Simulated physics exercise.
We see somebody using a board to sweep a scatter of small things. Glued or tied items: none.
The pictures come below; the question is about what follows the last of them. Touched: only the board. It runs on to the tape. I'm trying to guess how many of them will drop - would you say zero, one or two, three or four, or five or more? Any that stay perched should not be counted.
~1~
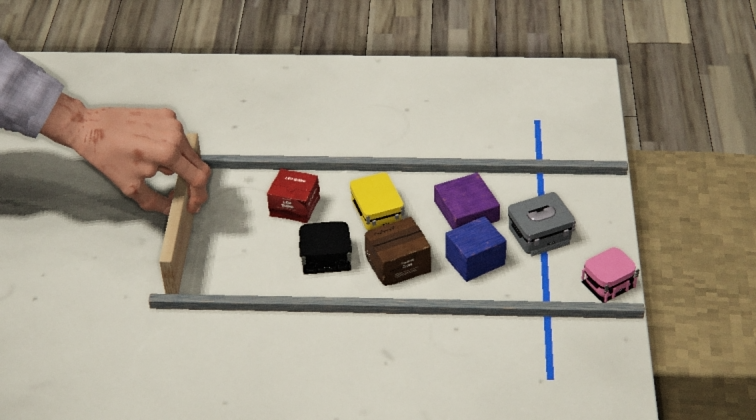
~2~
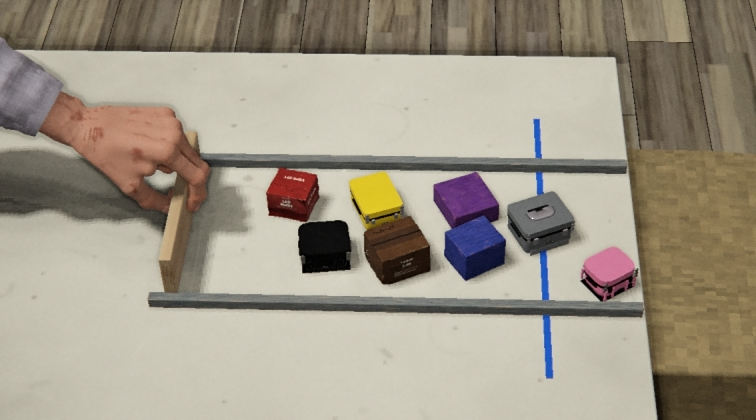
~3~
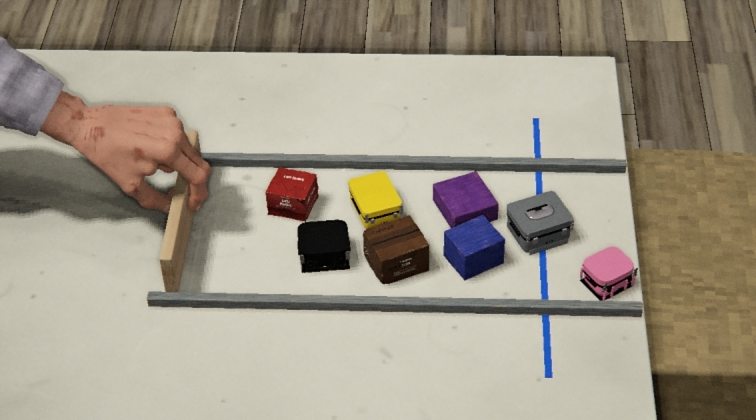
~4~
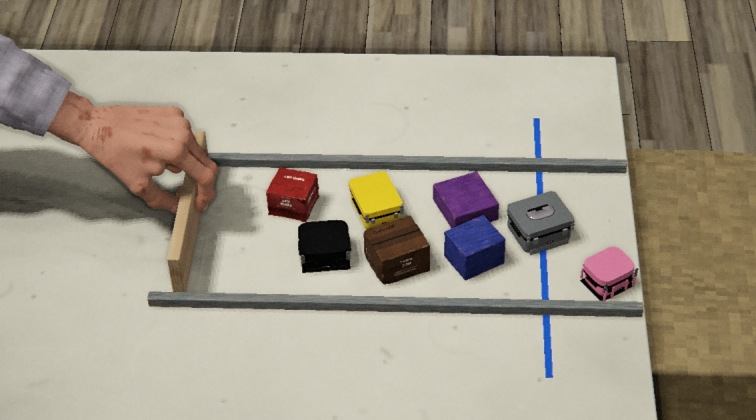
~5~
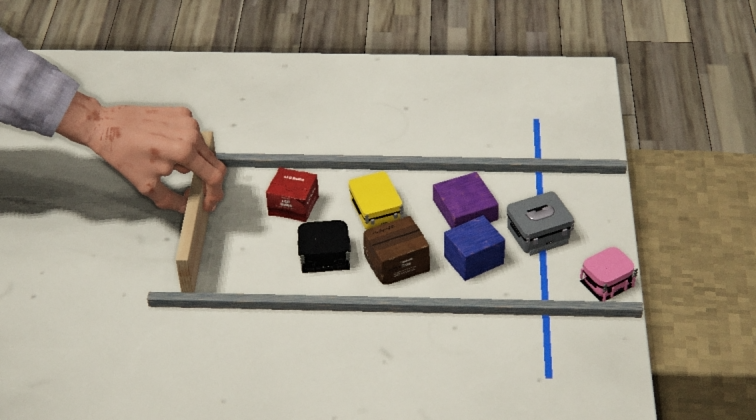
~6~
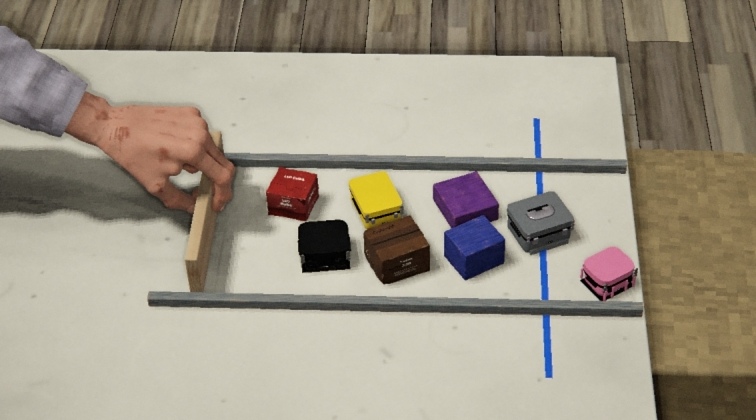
Fallen: Above two, below five.
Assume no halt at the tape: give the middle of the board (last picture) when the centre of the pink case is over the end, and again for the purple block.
The middle is at (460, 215) when it's the pink case, and at (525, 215) when it's the purple block.
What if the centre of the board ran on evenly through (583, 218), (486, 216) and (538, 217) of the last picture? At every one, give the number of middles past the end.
Going through the three positions, you'd get 6, 2 and 4.
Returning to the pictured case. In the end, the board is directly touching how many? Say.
The count comes out at 2.
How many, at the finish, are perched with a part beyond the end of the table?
That'd be 1.
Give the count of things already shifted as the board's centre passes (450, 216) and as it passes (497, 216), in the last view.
First position 8; second position 8.
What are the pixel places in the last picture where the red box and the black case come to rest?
In the last picture, roughly (562, 196) and (568, 253).
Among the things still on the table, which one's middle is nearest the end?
Closest in the end is the brown box.
Early on, none off yet; pink case at rest near (608, 274); grey case at rest near (540, 223); blue block at rest near (474, 248).
A while later, none off yet; pink case at rest near (608, 274); grey case travelled a little near (566, 224); blue block travelled about its own width near (530, 254).
Further along, one off so far; pink case on its side near (667, 318); grey case travelled well along near (641, 233); blue block travelled well along near (616, 268).
Finally, the number that fall off is three or four; lost, purple block, blue block, grey case and pink case.
